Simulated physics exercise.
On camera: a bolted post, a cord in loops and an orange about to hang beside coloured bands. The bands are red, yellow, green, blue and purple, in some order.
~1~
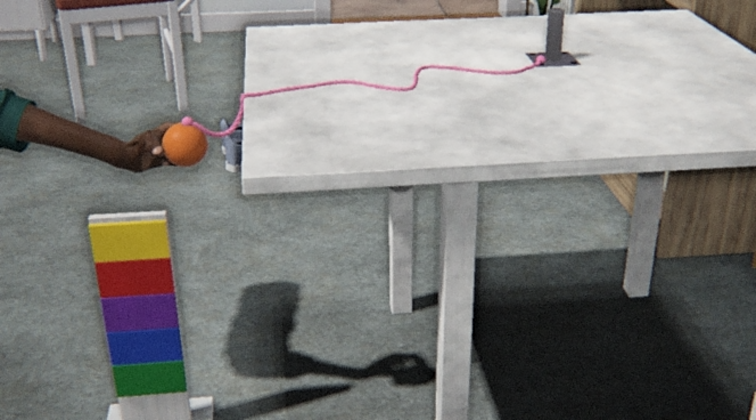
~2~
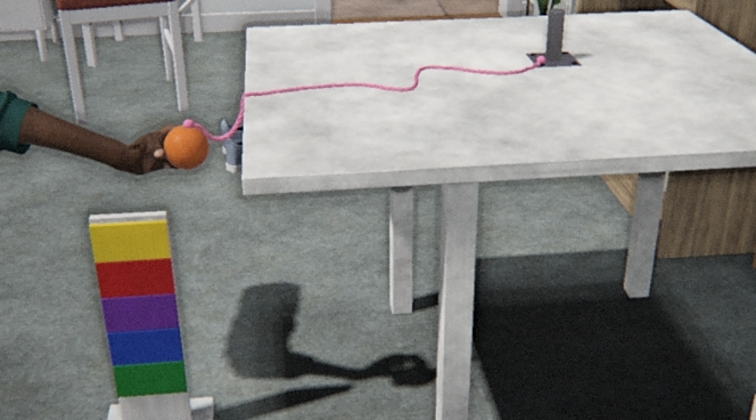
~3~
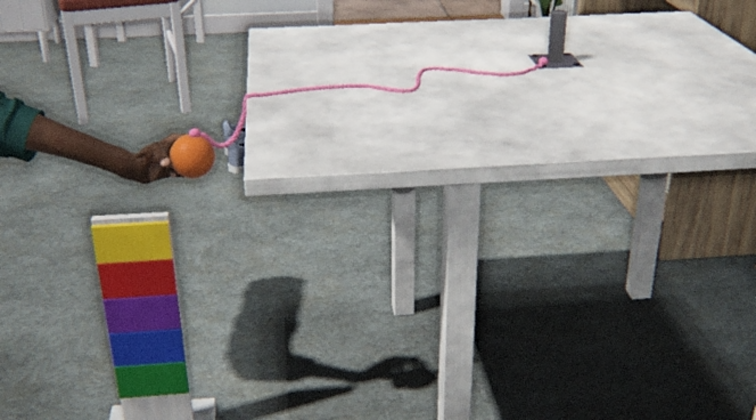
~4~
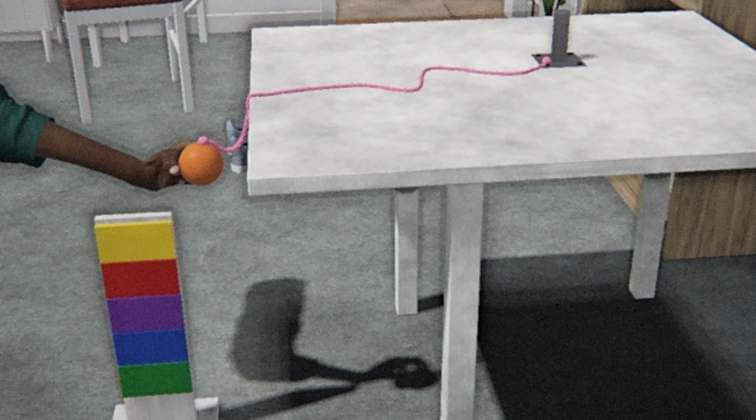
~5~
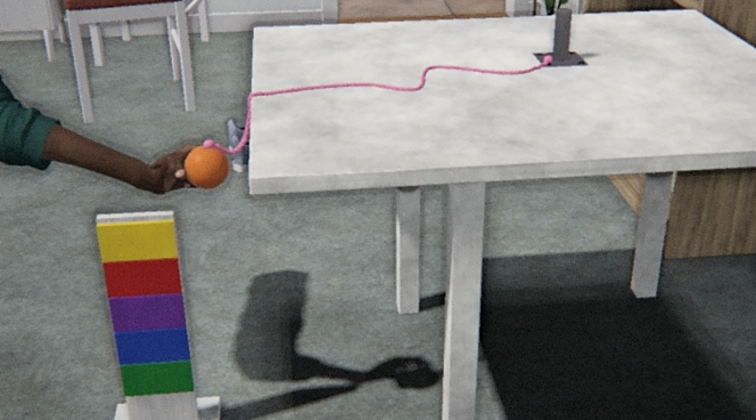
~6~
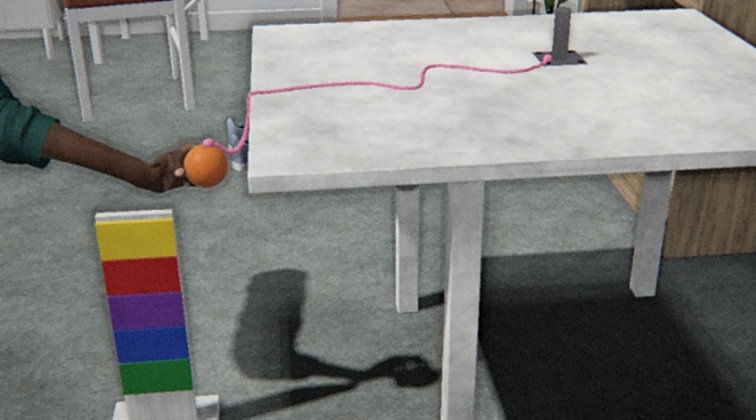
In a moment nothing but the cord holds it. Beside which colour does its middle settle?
Its middle rests at the red band.
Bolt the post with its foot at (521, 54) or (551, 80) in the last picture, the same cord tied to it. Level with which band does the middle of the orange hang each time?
In that order: Purple; purple.
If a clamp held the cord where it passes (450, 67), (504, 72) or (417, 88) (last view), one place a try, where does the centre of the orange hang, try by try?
The places are (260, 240), (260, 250) and (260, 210).
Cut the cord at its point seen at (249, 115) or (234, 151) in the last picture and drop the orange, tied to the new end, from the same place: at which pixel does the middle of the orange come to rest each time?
Try by try, around (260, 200) and (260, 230).
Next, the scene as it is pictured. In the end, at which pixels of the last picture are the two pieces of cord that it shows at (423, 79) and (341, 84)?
About (375, 78), and the other about (271, 90).
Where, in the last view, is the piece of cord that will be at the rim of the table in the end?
That spot is around (320, 86).
Soon after, orange near (269, 258); level with red.
Then, orange near (252, 260); level with red.
At rest, orange near (260, 261); level with red. The red one.
